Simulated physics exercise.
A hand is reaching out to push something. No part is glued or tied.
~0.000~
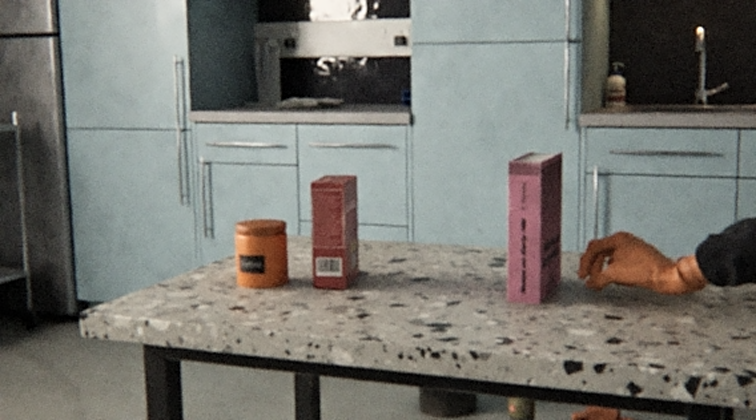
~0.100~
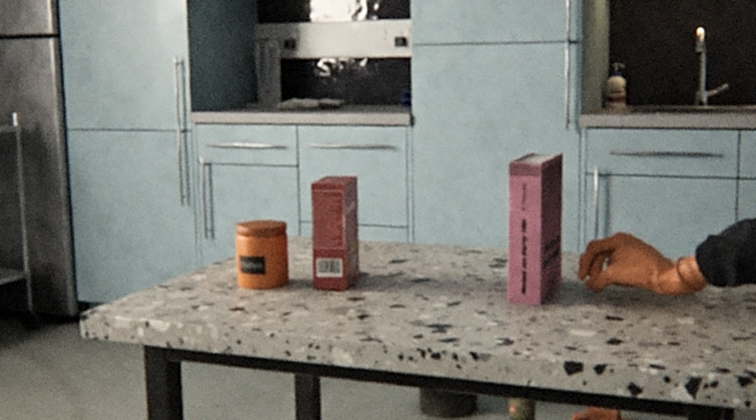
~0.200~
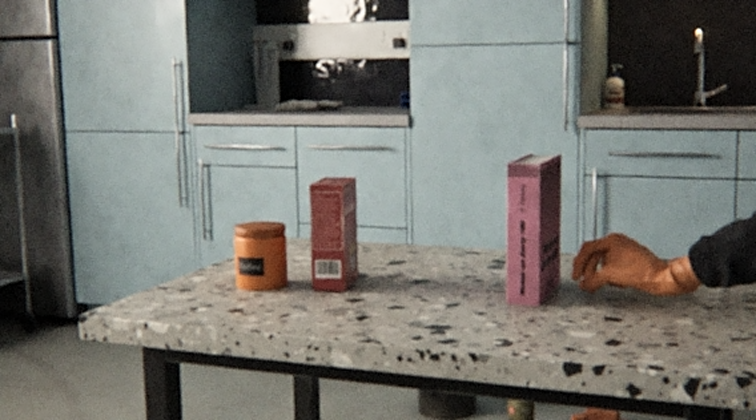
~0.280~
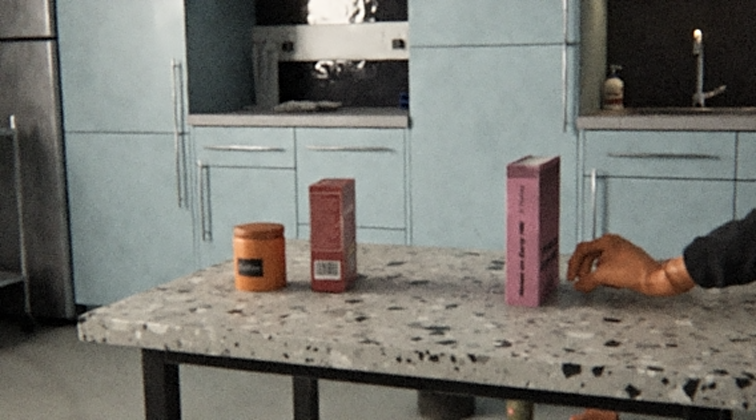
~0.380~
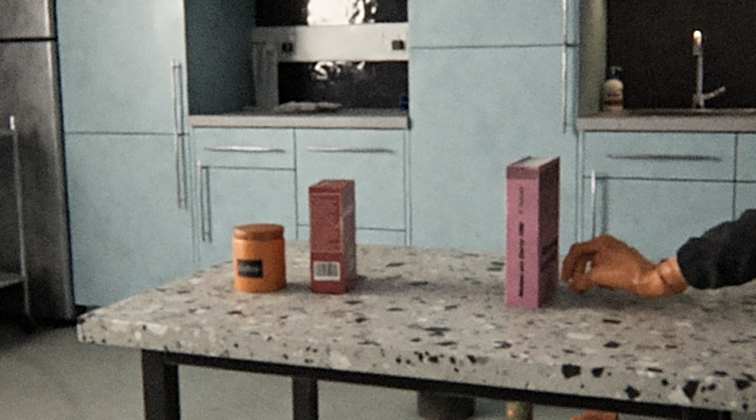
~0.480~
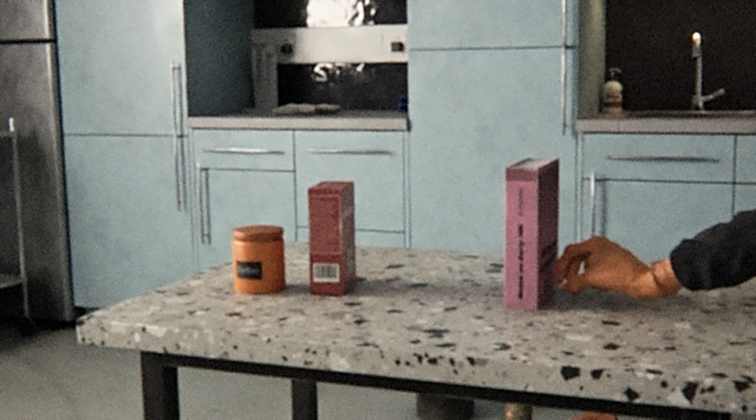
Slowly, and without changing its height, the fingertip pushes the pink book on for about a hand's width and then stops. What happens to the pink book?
It never passes its balance point.
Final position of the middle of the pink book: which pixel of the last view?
It winds up at roughly (455, 227).
By 0.88 s, pink book moved a little near (522, 230).
By 1.28 s, pink book moved a little near (500, 229).
By 1.68 s, pink book moved a little near (480, 228).
By 2.08 s, pink book moved about its own width near (460, 227).
When it is over (2.8 s), moved from the start, pink book. End places, in pixels of the last picture, pink book near (455, 227).
